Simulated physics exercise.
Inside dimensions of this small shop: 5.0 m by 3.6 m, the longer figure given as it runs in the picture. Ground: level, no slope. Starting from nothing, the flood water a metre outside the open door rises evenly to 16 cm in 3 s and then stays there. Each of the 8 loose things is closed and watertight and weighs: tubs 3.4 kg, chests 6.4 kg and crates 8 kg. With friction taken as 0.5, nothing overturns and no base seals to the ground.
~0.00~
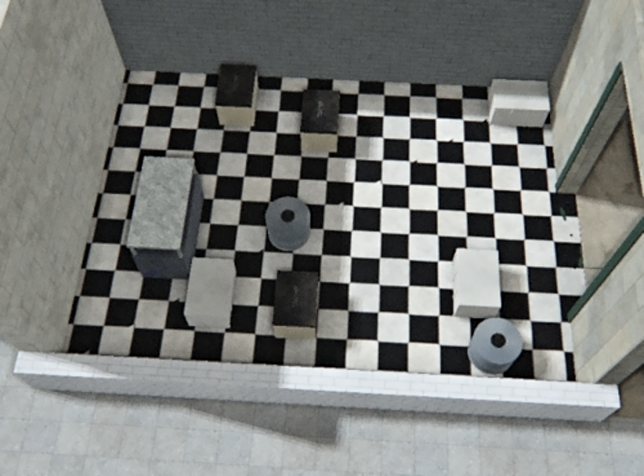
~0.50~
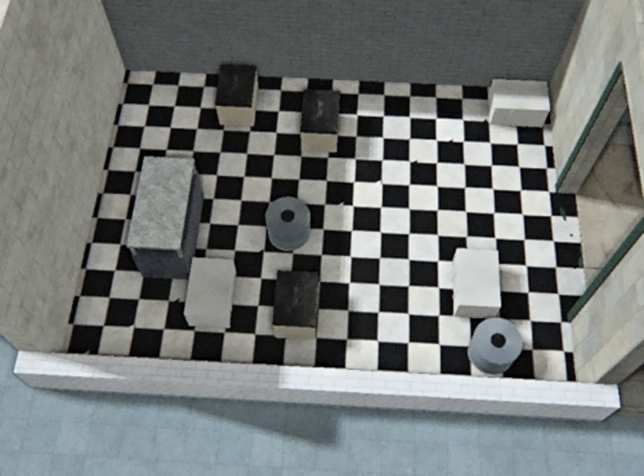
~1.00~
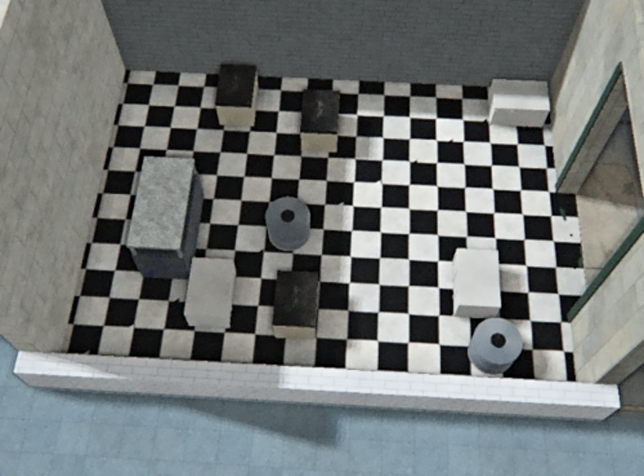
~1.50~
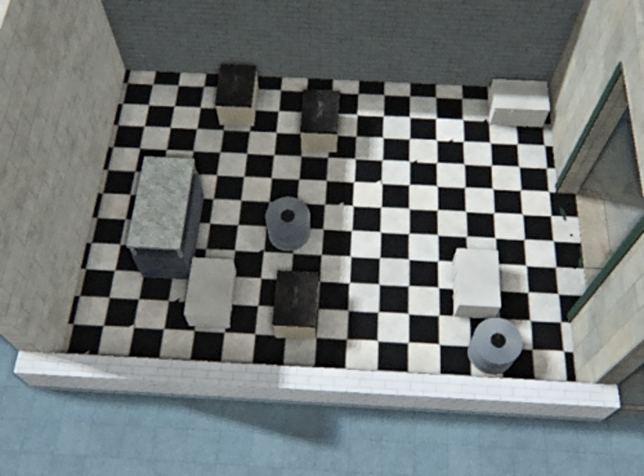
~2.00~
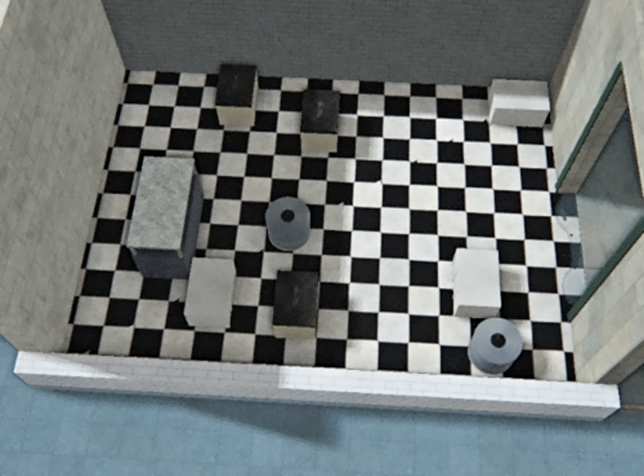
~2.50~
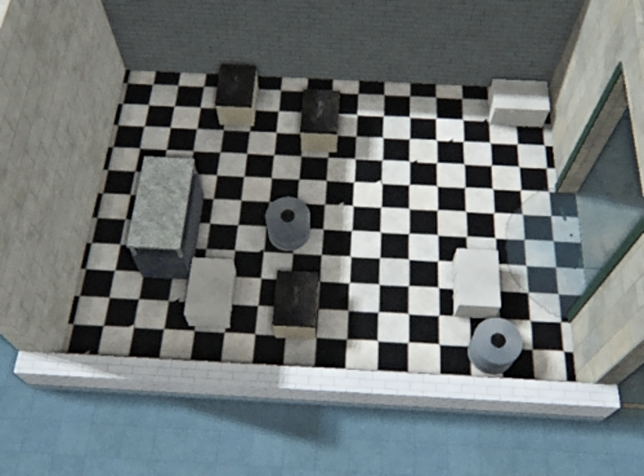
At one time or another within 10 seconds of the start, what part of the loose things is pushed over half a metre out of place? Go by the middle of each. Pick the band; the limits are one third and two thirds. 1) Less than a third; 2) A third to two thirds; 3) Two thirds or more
3.
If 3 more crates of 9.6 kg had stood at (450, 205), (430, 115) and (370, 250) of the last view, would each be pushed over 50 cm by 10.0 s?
Note: Item 1 above threshold; item 2 below threshold; item 3 above threshold.
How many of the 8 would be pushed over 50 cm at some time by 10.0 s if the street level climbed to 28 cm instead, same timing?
You'd get 7 in that case.
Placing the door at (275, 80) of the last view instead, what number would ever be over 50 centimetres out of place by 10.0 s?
Result: 7.
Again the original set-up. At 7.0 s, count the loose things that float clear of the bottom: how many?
At that point I count 5.
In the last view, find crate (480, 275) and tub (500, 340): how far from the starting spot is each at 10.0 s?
In turn: 300 cm, 60 cm.
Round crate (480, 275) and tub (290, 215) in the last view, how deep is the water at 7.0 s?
First about 7 cm, second about 6 cm.
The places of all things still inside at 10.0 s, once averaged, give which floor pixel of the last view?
Centred roughly on (249, 208).
After 3.5 s 0 of 8 are over 50 cm from their spots; 0 afloat.
After 4.5 s 1 of 8 are over 50 cm from their spots; 0 afloat.
After 7.0 s 4 of 8 are over 50 cm from their spots; 5 afloat.
After 10.0 s 7 of 8 are over 50 cm from their spots, and 7 have been at some point; 7 afloat.
